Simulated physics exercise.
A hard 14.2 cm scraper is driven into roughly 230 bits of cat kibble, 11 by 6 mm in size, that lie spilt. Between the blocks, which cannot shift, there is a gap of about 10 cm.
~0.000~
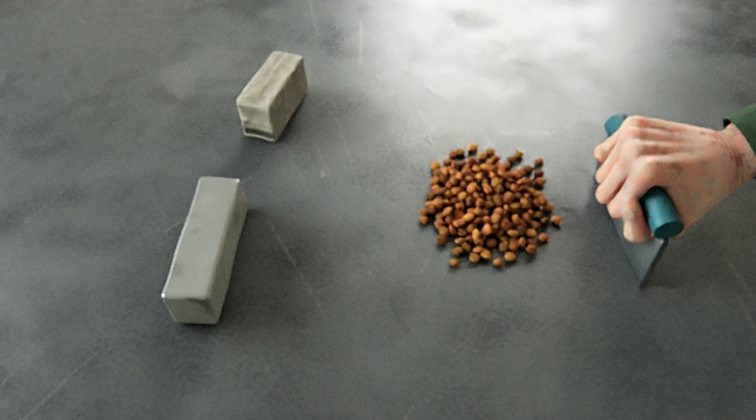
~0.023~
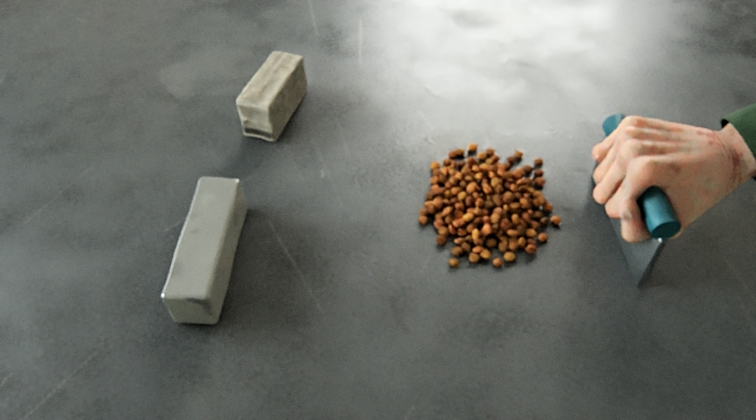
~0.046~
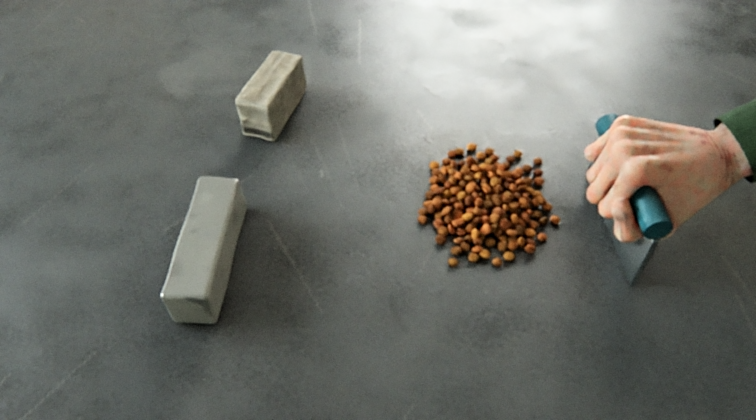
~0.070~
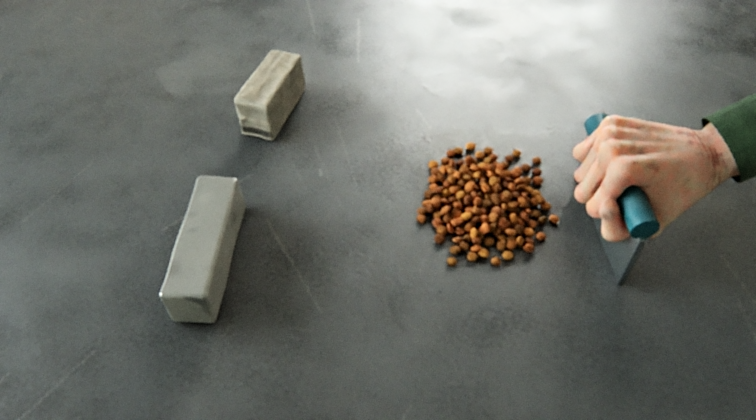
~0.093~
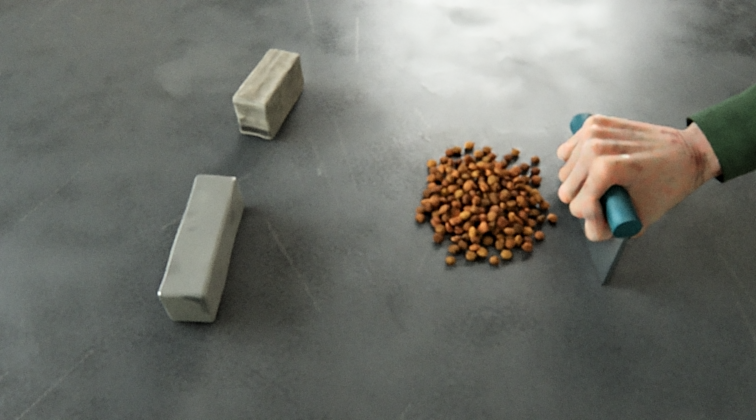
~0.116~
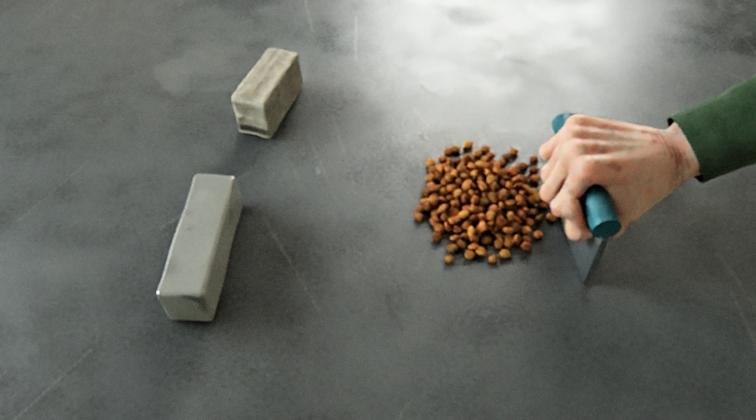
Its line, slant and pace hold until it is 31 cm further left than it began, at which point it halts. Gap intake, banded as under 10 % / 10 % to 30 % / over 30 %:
The gap gets fewer than one in ten.
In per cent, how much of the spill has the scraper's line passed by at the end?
Around 30 in a hundred.
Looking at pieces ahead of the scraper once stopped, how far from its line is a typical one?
Around 3 cm from the line.
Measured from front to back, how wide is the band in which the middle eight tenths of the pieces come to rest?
That comes to roughly 20 cm.
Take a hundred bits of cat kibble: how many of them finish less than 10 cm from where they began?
Close to 25 per cent finishes that near its start.
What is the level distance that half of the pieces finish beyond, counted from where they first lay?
That comes to about 20 cm.
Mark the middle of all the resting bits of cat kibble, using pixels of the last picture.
Near pixel (280, 205).
Then, at 0.34 s, scraper 20 cm from its start, spill 18 cm wide; held up before the blocks 100 %.
After 0.56 s, scraper 32 cm from its start, spill 22 cm wide; in or through the gap 5 %, held up before the blocks 95 %.
After 0.75 s, scraper 32 cm from its start, spill 22 cm wide; in or through the gap 5 %, held up before the blocks 95 %.
At rest (1.0 s), in or through the gap 5 %, round the near block 0 %, round the far block 0 %, held up before the blocks 95 %.
